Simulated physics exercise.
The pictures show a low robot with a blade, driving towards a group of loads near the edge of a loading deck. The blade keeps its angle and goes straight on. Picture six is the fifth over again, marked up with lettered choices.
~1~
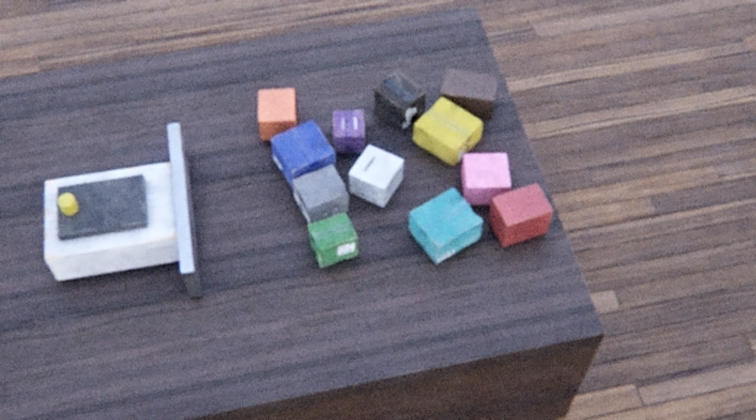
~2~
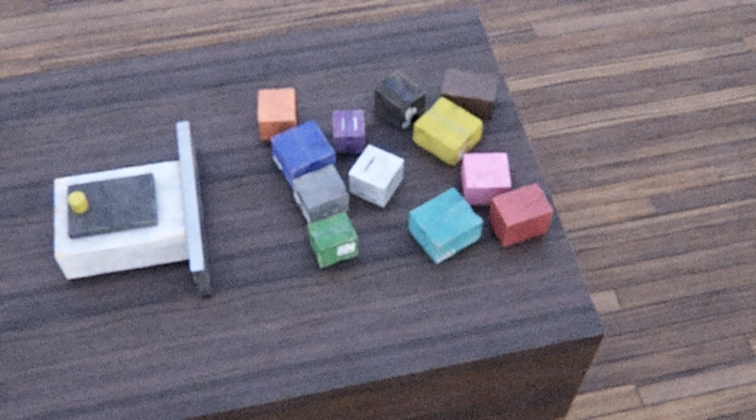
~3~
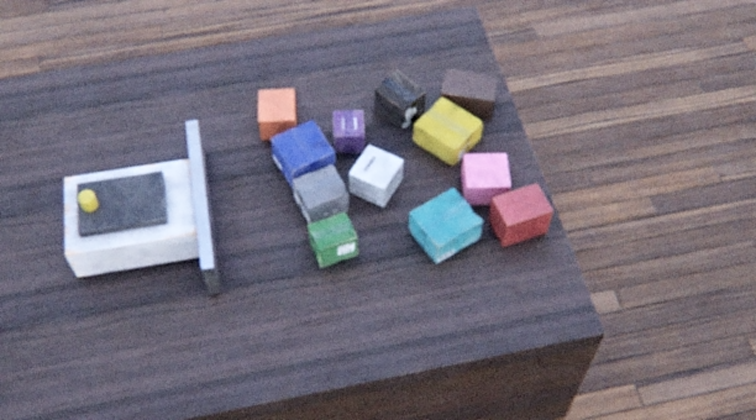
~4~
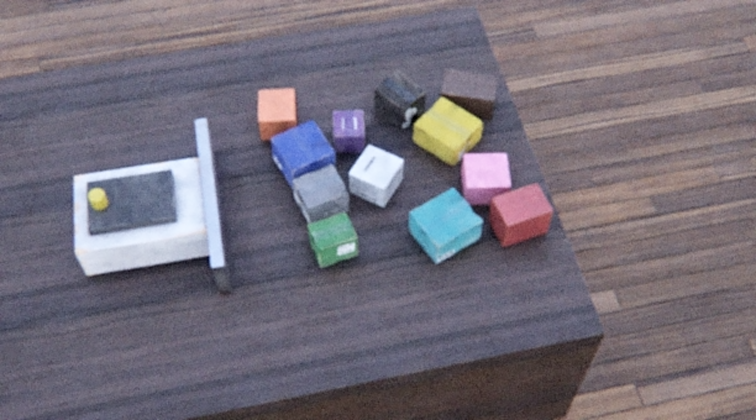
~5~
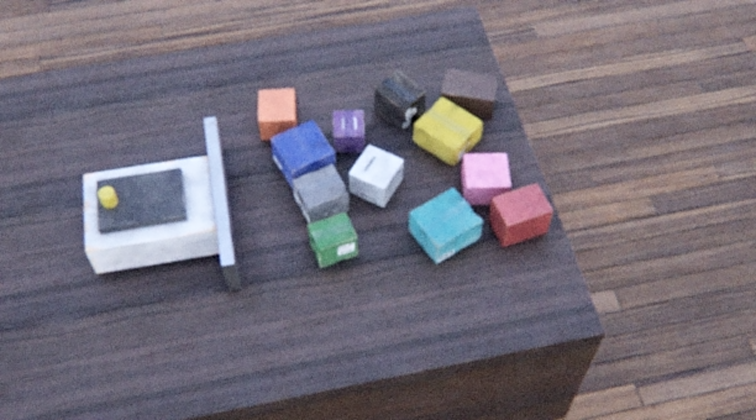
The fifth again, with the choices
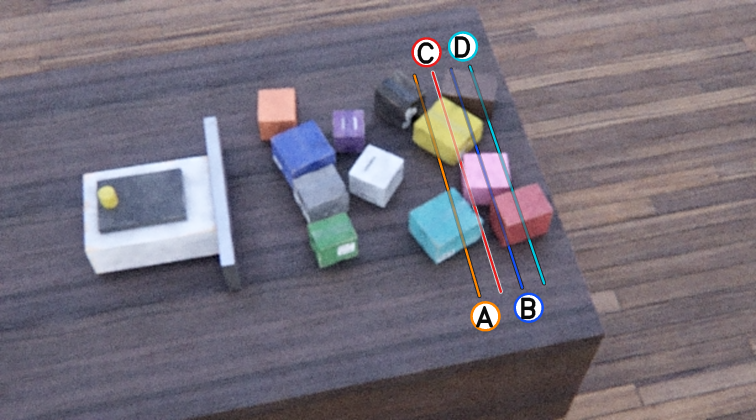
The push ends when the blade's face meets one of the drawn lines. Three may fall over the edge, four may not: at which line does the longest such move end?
Line C.
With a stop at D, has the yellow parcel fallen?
Yes.
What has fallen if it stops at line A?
The red crate goes over.
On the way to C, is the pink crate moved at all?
By then, yes.
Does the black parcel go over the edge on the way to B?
No.
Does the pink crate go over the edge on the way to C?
Yes.
On the copy, A at (444, 177); B at (484, 170); C at (464, 173); D at (504, 166).
On C. First, robot (239, 182); orange crate (279, 111); green parcel (345, 239).
Then, robot (329, 166); red crate (534, 215); pink crate (505, 180).
Finally, robot (397, 155); red crate over the edge; pink crate over the edge; two fallen.
By contrast, A is within the limit but short; B drops six; D drops six.
